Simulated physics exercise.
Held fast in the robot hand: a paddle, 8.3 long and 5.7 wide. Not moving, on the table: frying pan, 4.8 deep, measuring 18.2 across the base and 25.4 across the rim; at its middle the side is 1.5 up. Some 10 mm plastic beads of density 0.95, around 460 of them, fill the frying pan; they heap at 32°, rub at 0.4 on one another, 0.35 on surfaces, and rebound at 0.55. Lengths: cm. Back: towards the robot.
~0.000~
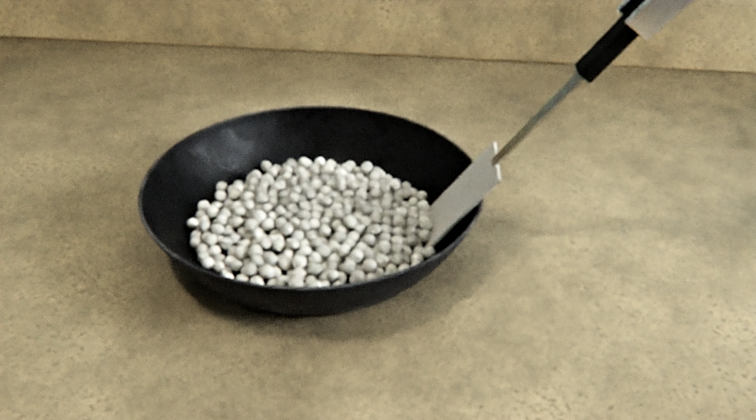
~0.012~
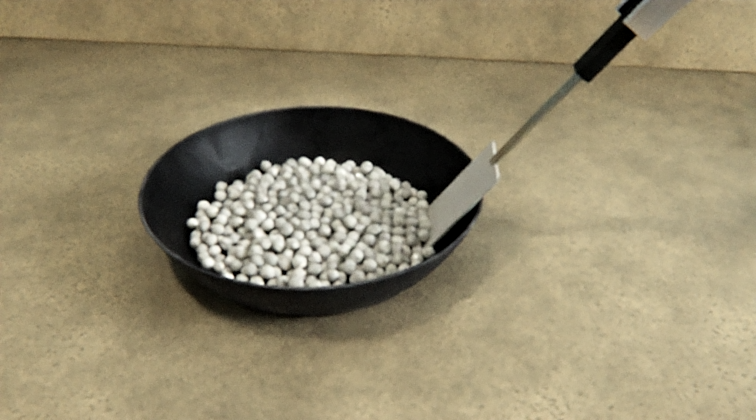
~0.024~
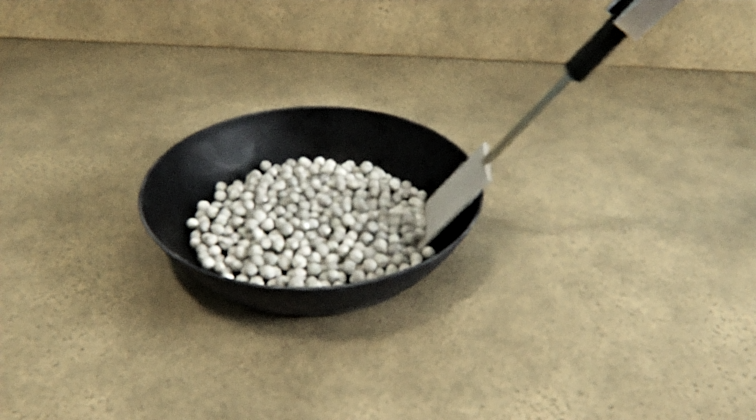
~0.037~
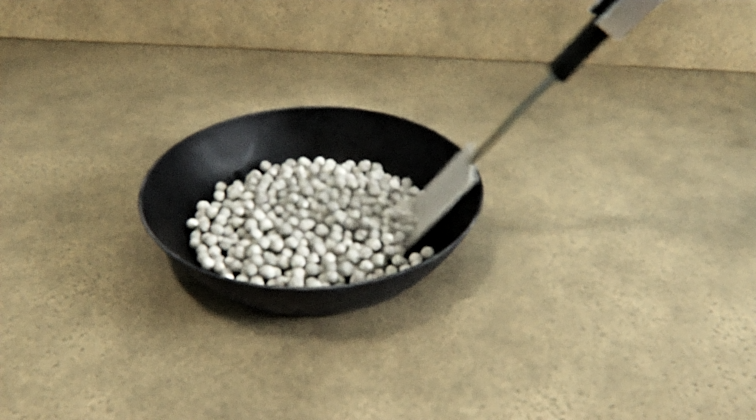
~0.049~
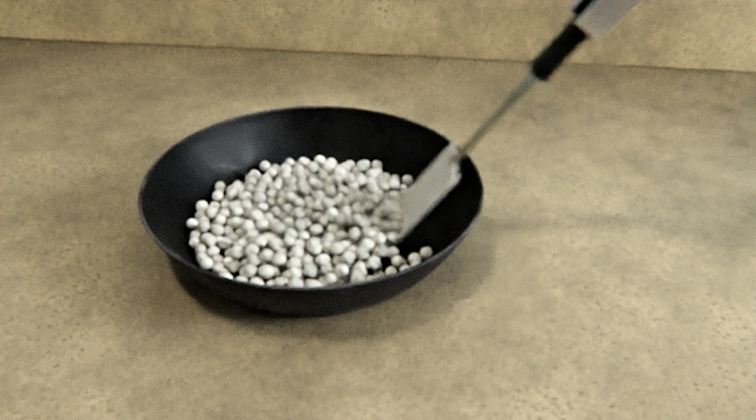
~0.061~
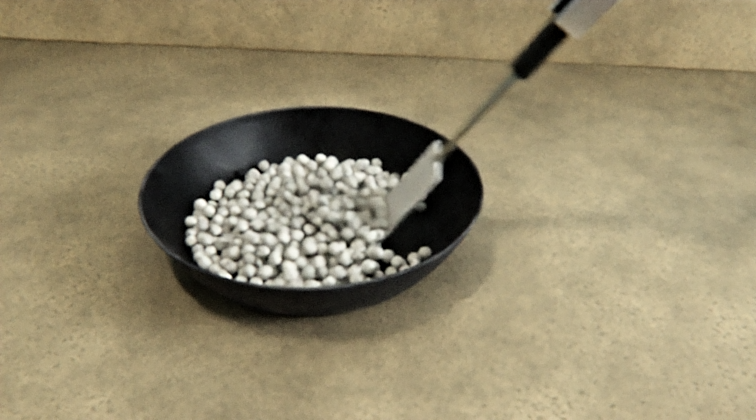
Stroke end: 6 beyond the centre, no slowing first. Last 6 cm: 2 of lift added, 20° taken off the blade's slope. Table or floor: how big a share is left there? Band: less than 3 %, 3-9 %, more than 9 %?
Less than 3 %.
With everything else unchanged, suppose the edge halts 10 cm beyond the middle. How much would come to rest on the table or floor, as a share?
In that case about 15 percent ends on the table or floor.
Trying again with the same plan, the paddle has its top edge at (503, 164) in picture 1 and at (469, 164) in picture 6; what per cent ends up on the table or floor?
Some 0 percent ends up on the table or floor.
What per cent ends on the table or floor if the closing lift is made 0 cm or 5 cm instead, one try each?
First try around 0 percent, second try around 5 percent.
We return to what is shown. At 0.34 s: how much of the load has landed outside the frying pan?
My estimate is roughly 0 %.
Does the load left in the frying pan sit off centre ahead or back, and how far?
3.5 cm ahead.
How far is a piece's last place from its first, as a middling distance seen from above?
Roughly 3 centimetres.
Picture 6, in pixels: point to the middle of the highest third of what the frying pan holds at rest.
Approximately at pixel (214, 209).
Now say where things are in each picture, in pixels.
In the first frame, the paddle top edge at (497, 160), sloping 55°; upper third of the load around (317, 215), from x 195 to 430, top at y 165; 462 in the frying pan.
In the second frame, the paddle top edge at (496, 160), sloping 55°; upper third of the load around (317, 215), from x 195 to 430, top at y 165.
In the third frame, the paddle top edge at (488, 160), sloping 55°; upper third of the load around (324, 215), from x 195 to 430, top at y 165.
In the fourth frame, the paddle top edge at (473, 160), sloping 55°; upper third of the load around (326, 214), from x 195 to 425, top at y 165.
In the fifth frame, the paddle top edge at (456, 160), sloping 55°; upper third of the load around (322, 213), from x 190 to 425, top at y 160.
In the sixth frame, the paddle top edge at (438, 159), sloping 55°; upper third of the load around (322, 213), from x 190 to 425, top at y 160; 462 in the frying pan.
After 0.09 s, sloping 55°, highest piece 4 above the table; 462 in the frying pan.
After 0.13 s, sloping 48°, highest piece 5 above the table; 462 in the frying pan.
After 0.34 s, sloping 35°, highest piece 5 above the table; 460 in the frying pan, 2 on the blade or in flight.
After 1.39 s, sloping 35°, highest piece 4 above the table; 460 in the frying pan, 2 on the table or floor.
In the end, 460 in the frying pan, 2 on the table or floor. That is 0 % on the table or floor.
